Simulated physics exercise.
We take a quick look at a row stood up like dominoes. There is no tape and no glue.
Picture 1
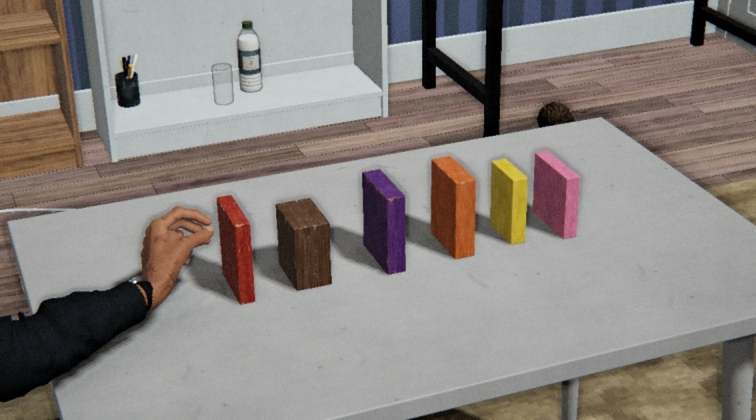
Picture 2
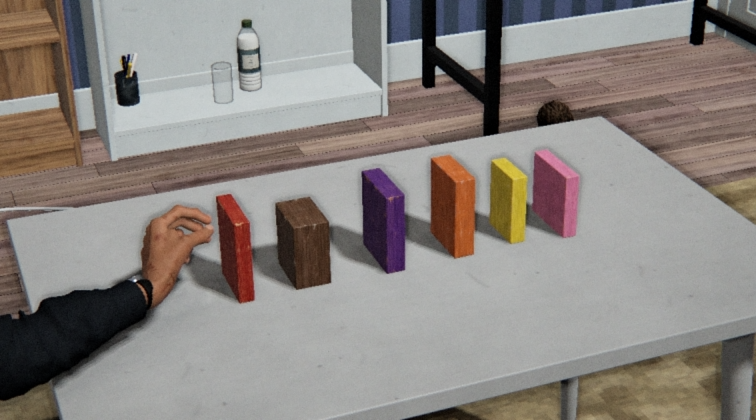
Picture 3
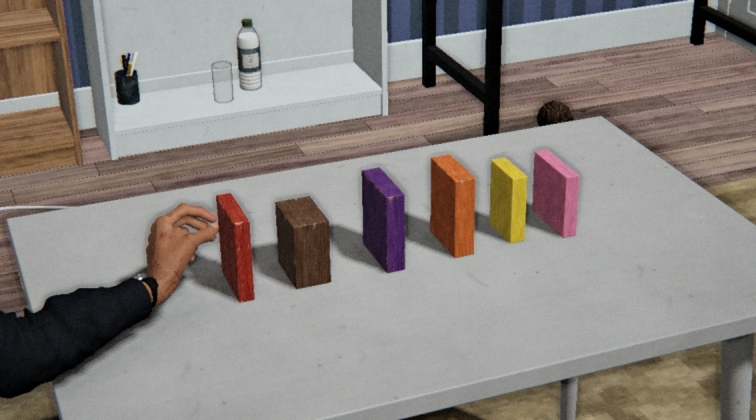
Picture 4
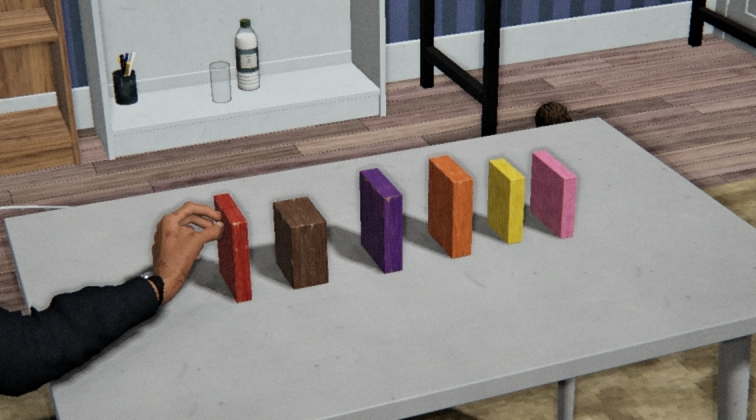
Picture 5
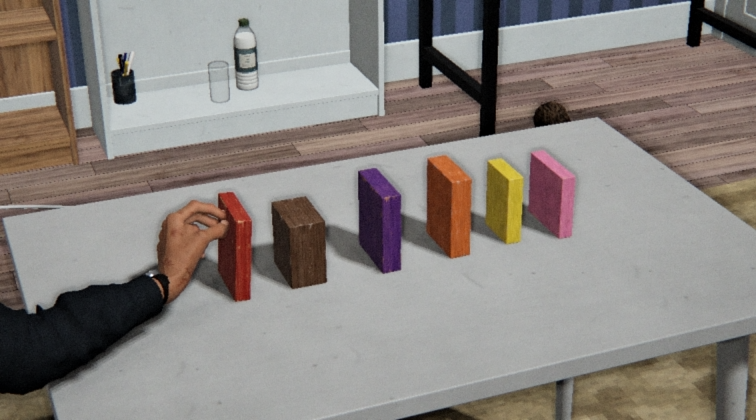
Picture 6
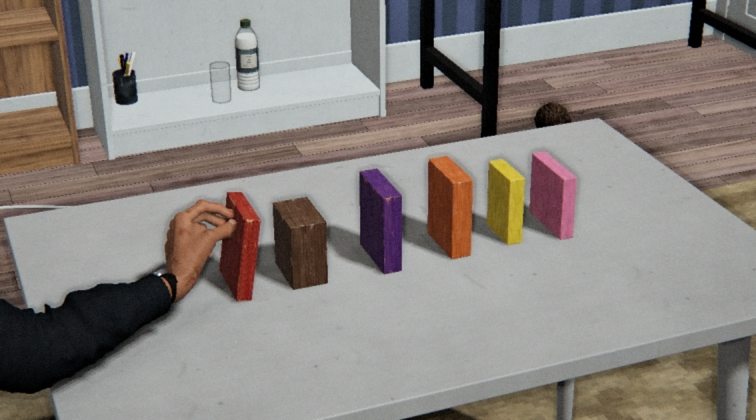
A hand reaches right to the red block and tilts it slightly toward the brown block.
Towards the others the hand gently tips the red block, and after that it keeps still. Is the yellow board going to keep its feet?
It remains erect.
Then, 0.10 s after the last picture, red block 16° over.
Then, 0.20 s after the last picture, red block 29° over.
Then, 0.30 s after the last picture, red block 30° over.
Then, 0.70 s after the last picture, red block 31° over.
At rest, all 4 in place. Seen from the same camera at the end, yellow board near (505, 202).
